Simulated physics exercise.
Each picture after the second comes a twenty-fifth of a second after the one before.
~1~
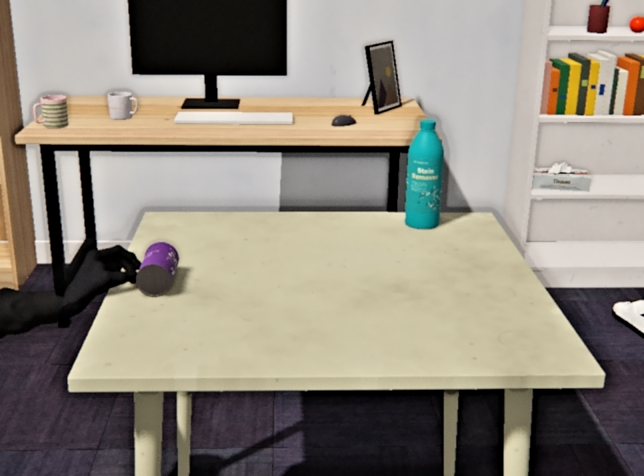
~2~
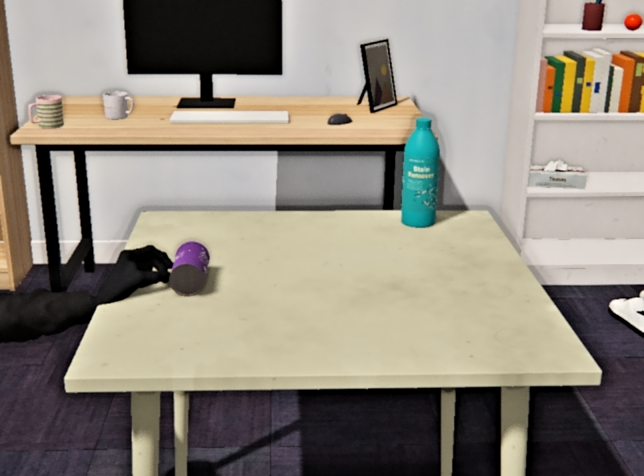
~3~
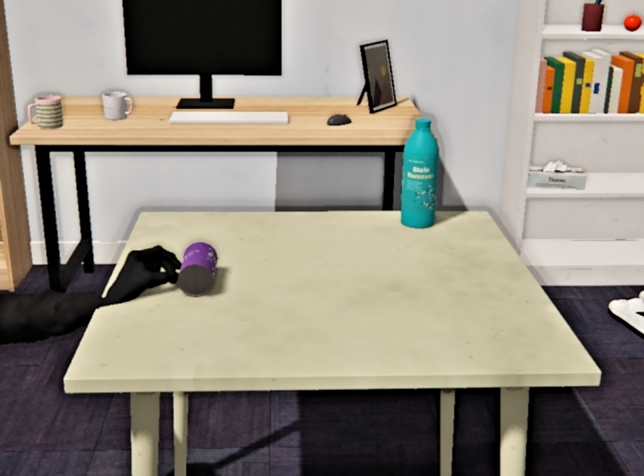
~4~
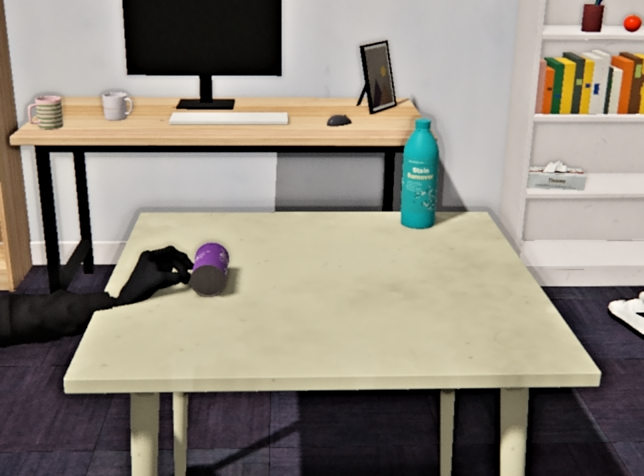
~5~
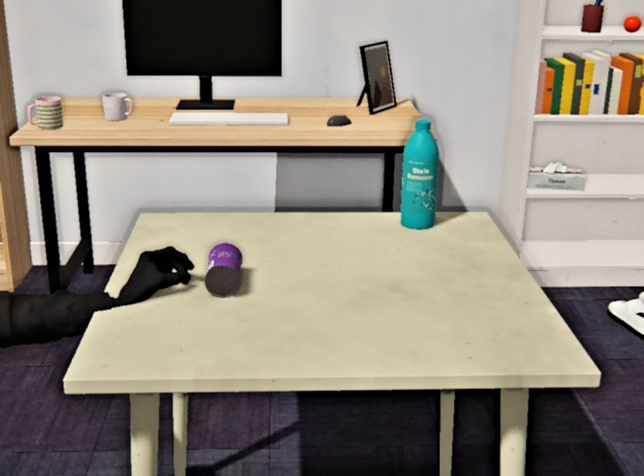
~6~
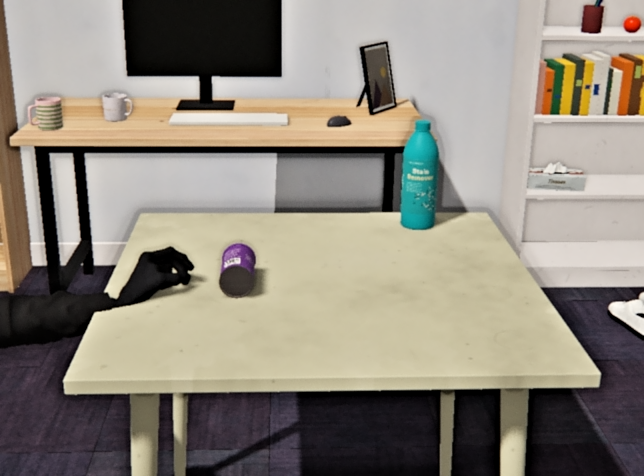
A purple tin lying on its side moved right across a pale table with a black-gloved hand at it, then rolled a little farther from the hand, while a teal bottle stood still behind.
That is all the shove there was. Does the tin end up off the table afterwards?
Yes, likely outcome: It is lost off the table.
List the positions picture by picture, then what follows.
Under the hand; purple tin (158, 269), in the first picture.
Under the hand; purple tin (190, 268), in the second picture.
Under the hand; purple tin (198, 269), in the third picture.
Purple tin (210, 269), in the fourth picture.
Purple tin (224, 270) moved a little, in the fifth picture.
Purple tin (238, 271) moved about its own width, in the sixth picture.
Then, 0.30 s later than the last frame, purple tin moved well along near (338, 270).
Then, 0.70 s later than the last frame, purple tin moved well along near (464, 269).
Then, 1.10 s later than the last frame, purple tin now off the table.
Then, 1.40 s later than the last frame, things are still on the move.
When it is over, off the table, purple tin.
